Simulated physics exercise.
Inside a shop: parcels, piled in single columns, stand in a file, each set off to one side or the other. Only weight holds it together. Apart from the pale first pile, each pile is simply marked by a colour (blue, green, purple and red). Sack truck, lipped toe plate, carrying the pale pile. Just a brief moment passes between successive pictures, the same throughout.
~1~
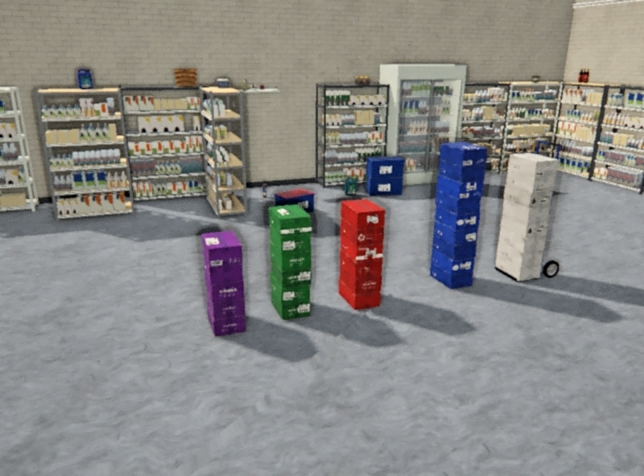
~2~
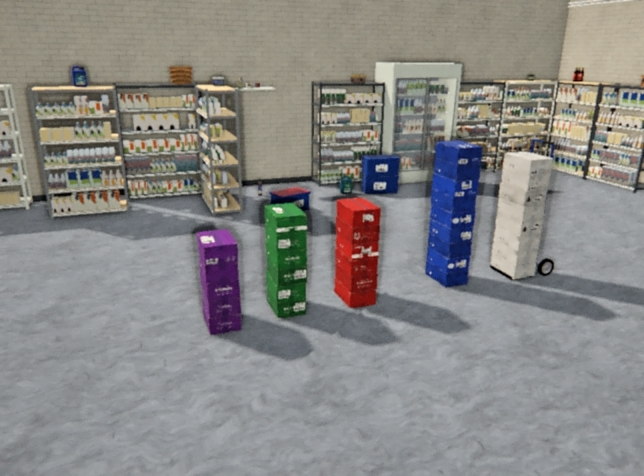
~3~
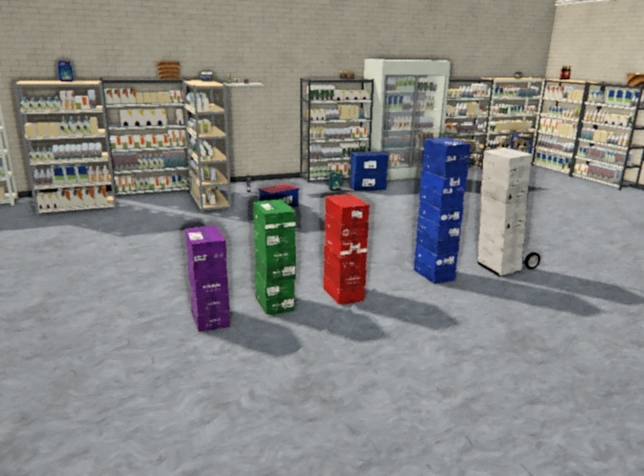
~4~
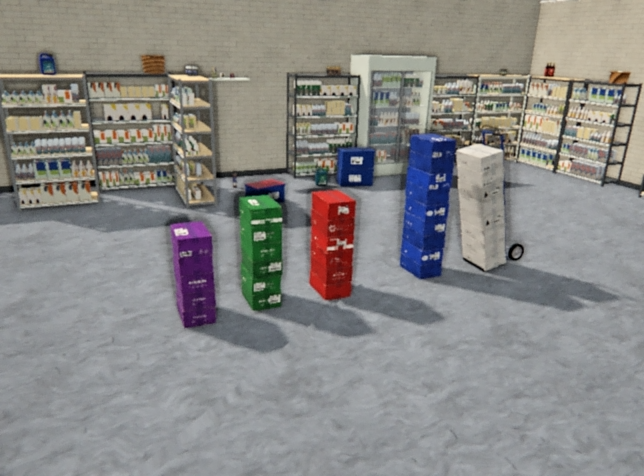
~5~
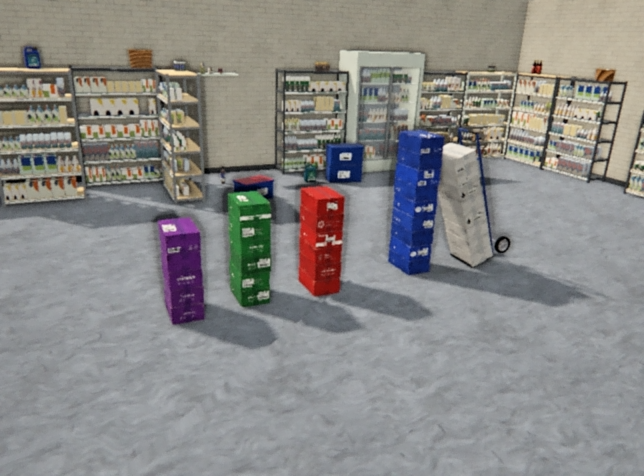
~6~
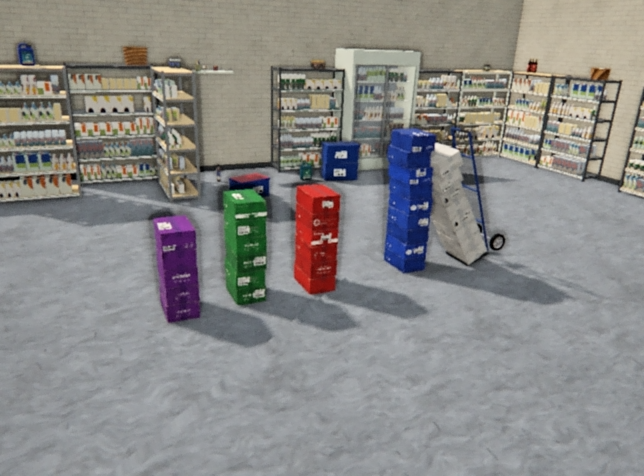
A hand truck carrying a tall pale stack of boxes rocks, and the stack tilts left, away from its frame and against the blue stack, whose top shifts slightly; the red, green and purple stacks stay upright.
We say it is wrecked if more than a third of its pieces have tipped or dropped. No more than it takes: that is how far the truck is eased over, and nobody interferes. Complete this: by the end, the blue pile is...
By the end the blue pile is down.
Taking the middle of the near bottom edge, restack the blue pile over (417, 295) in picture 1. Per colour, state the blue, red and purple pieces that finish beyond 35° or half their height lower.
Pile by pile, I count blue 8, red 5 and purple 3.
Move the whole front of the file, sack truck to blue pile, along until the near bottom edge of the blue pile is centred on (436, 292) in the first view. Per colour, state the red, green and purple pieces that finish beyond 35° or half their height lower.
Colour by colour: Red 5; green 5; purple 4.
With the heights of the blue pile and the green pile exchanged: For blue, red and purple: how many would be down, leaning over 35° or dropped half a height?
Blue 6, red 0, purple 0.
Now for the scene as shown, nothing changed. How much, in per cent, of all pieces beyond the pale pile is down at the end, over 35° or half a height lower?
Around 90 %.
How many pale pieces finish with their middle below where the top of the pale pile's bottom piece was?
Pale piece tally: 2.
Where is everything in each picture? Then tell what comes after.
In the first frame (we follow the side turned to the camera; the camera pans a little), truck frame level; top blue parcel (451, 155); top red parcel (371, 220); no other piece has moved.
In the second frame, truck frame level; top blue parcel (446, 153).
In the third frame, truck frame rocked barely, top of the pale pile leaning barely; top blue parcel (435, 150); no other piece has moved.
In the fourth frame, truck frame rocked a little, top of the pale pile leaning a little; top blue parcel (421, 146); no other piece has moved.
In the fifth frame, truck frame (480, 160) rocked clearly, top of the pale pile leaning clearly; top blue parcel (409, 142); no other piece has moved.
In the sixth frame, truck frame (473, 158) rocked clearly, top of the pale pile leaning well over; top blue parcel (401, 141) displaced a little; top green parcel (251, 211); 3 stirred so far.
Soon, 8 of the pale pile down; none of the 9 blue parcels down (0 of 26 in all colours); top blue parcel tipped clearly, a little lower.
A while on, 8 of the pale pile down; 9 of the 9 blue parcels down (9 of 26 in all colours); top blue parcel tipped a little, some two heights lower; top red parcel tipped a little.
Towards the end, 8 of the pale pile down; 9 of the 9 blue parcels down (21 of 26 in all colours); top blue parcel tipped well over, some five heights lower; top red parcel tipped steeply, some three heights lower.
Finally, 8 of the pale pile down; 9 of the 9 blue parcels down (23 of 26 in all colours); top blue parcel tipped steeply, some seven heights lower; top purple parcel upside down. Seen by the last camera, middles, top blue parcel near (197, 255).
